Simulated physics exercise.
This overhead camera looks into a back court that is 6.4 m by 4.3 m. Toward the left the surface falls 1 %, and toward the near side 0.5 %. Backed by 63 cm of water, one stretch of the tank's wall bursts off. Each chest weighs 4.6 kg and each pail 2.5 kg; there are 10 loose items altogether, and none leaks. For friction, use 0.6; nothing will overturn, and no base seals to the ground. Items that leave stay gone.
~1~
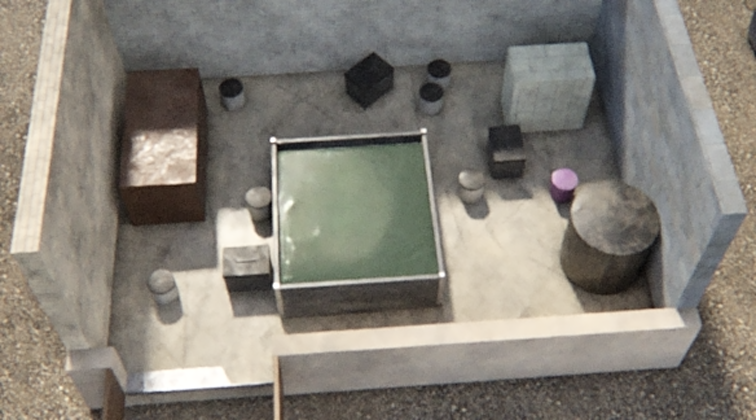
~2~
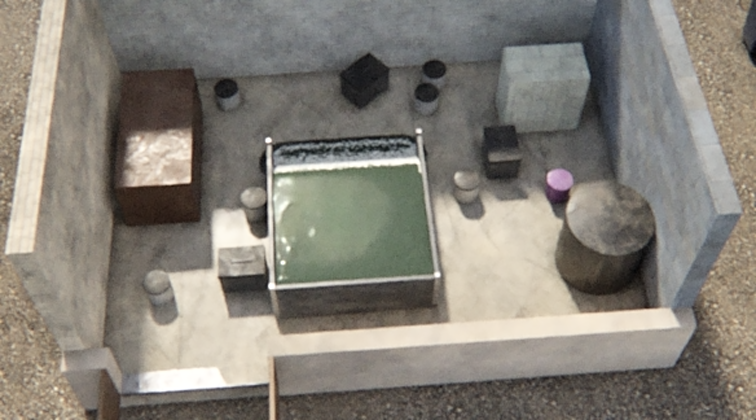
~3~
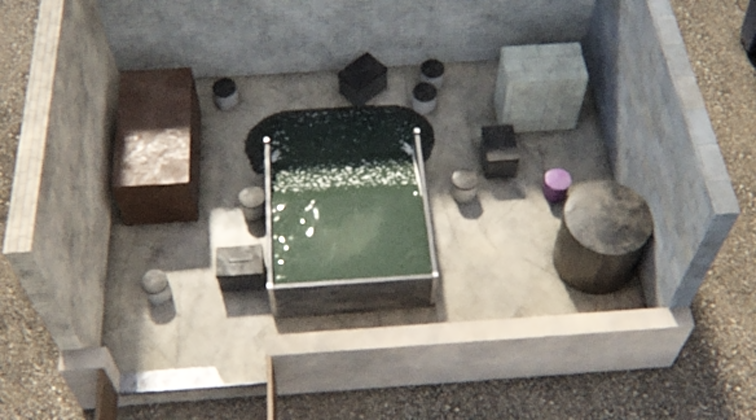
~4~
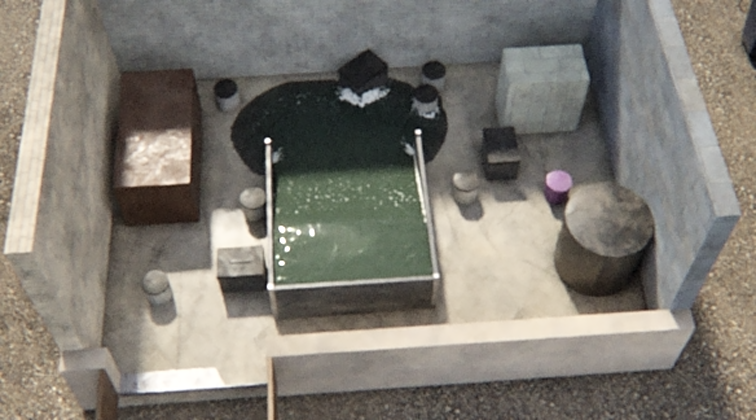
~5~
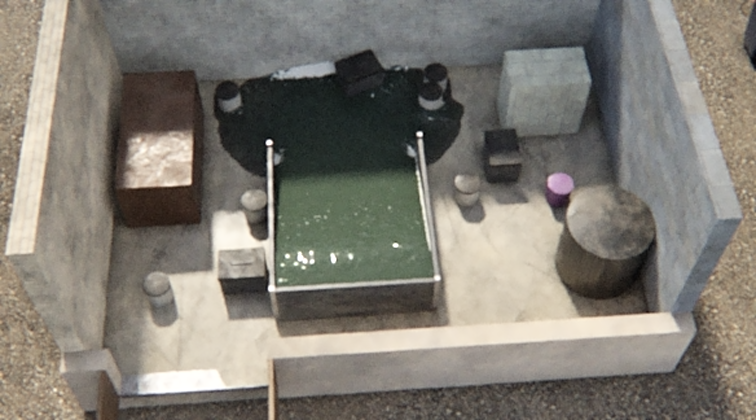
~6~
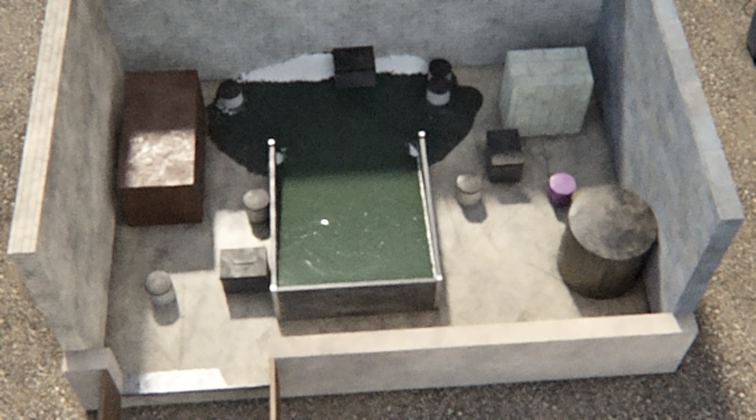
Dark green water bursting through the far side of a square tank, spreading across the walled court and shifting a dark box.
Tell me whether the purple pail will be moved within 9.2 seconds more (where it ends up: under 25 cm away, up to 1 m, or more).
It comes to rest far off.
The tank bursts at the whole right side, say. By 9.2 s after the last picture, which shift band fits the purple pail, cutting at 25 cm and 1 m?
So the purple pail winds up far off.
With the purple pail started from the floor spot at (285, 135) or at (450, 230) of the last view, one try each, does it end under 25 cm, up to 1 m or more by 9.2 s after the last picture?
Try one: It is washed away. Try two: It is washed away.
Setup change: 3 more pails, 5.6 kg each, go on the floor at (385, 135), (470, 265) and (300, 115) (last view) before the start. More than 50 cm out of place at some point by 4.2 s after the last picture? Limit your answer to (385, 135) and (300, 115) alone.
In sequence: Beyond it, then beyond it.
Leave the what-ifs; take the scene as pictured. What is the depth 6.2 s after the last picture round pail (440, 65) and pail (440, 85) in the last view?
I'd estimate 6 cm for the first and 6 cm for the second.
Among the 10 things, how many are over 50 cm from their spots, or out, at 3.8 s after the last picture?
My count gives 9.
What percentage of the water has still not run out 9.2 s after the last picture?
Still held: Near 76 %.
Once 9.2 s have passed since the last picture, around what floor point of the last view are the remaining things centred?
They average out to somewhere around (447, 175).
Then, 1.2 s after the last picture the purple pail is near (563, 184), 0.0 m from its start, aground; 0 of 10 are out; 4 afloat.
Then, 3.8 s after the last picture the purple pail is near (541, 298), 1.7 m from its start, aground; 1 of 10 are out; 8 afloat.
Then, 6.2 s after the last picture the purple pail is near (620, 299), 1.7 m from its start, afloat; 3 of 10 are out; 7 afloat.
Then, 9.2 s after the last picture the purple pail is near (524, 265), 1.4 m from its start, afloat; 4 of 10 are out; 6 afloat.
